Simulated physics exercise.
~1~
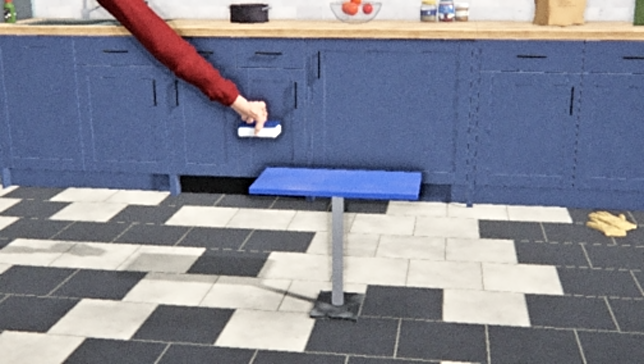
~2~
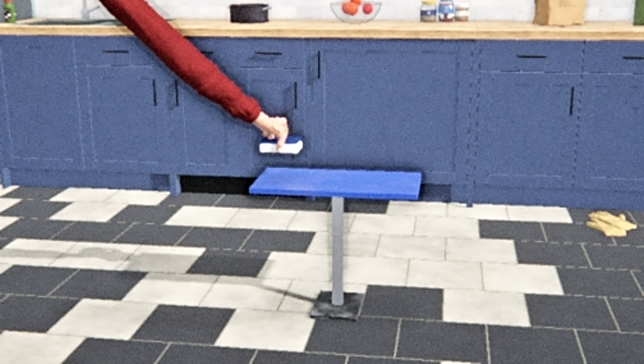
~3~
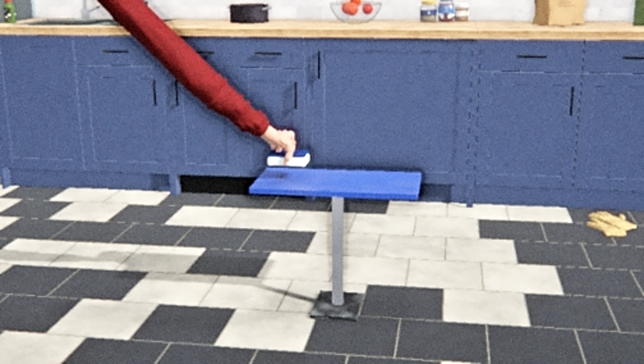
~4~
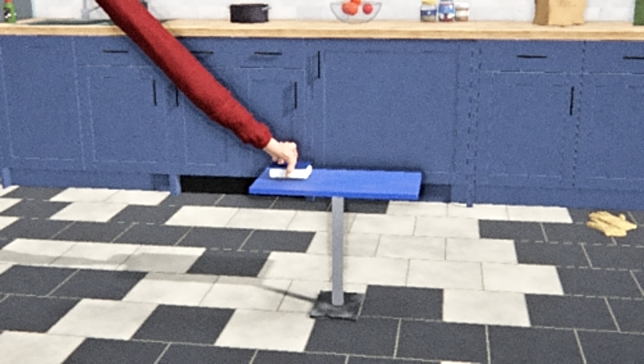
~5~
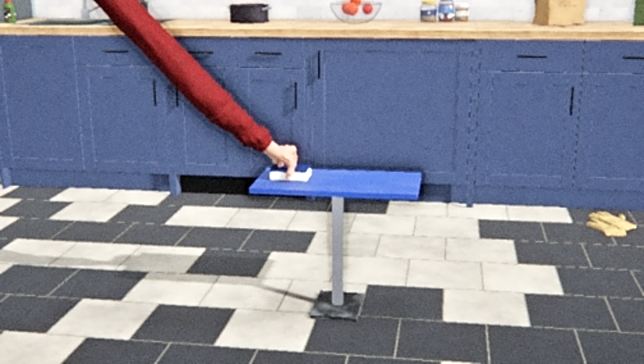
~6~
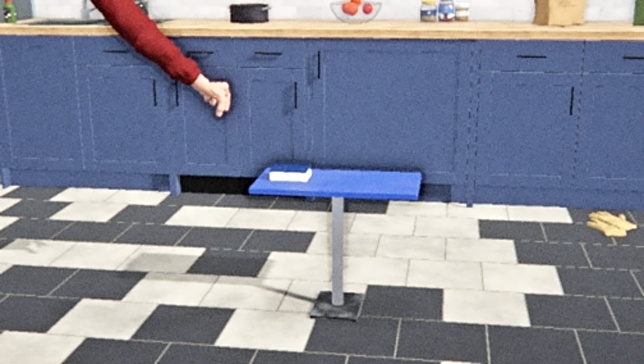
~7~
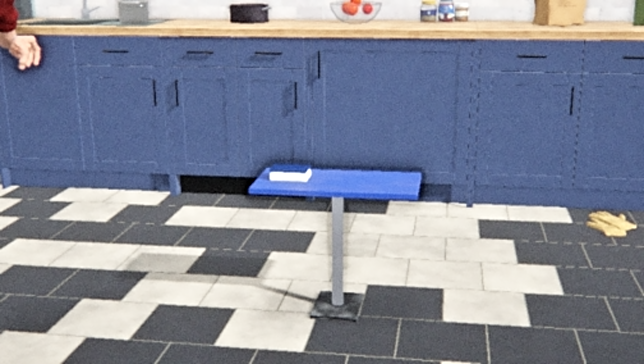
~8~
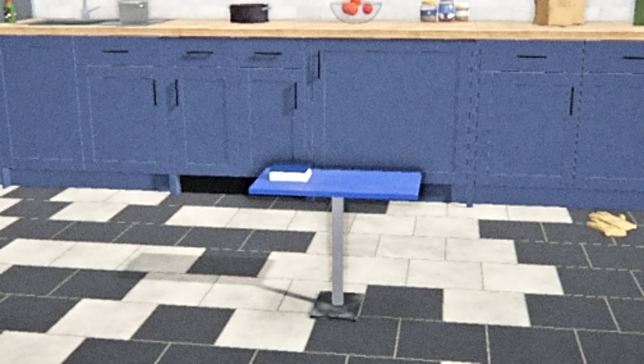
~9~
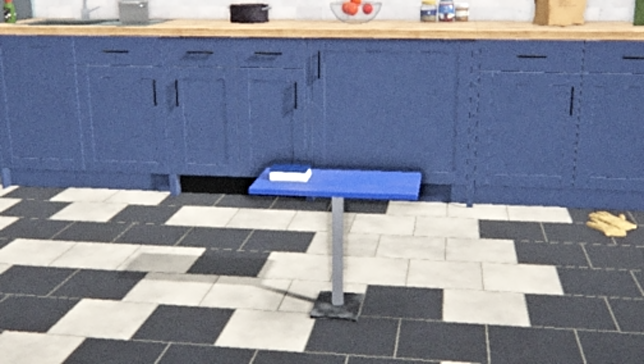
In a kitchen, a hand sets a sponge on a blue side table, which stays steady.
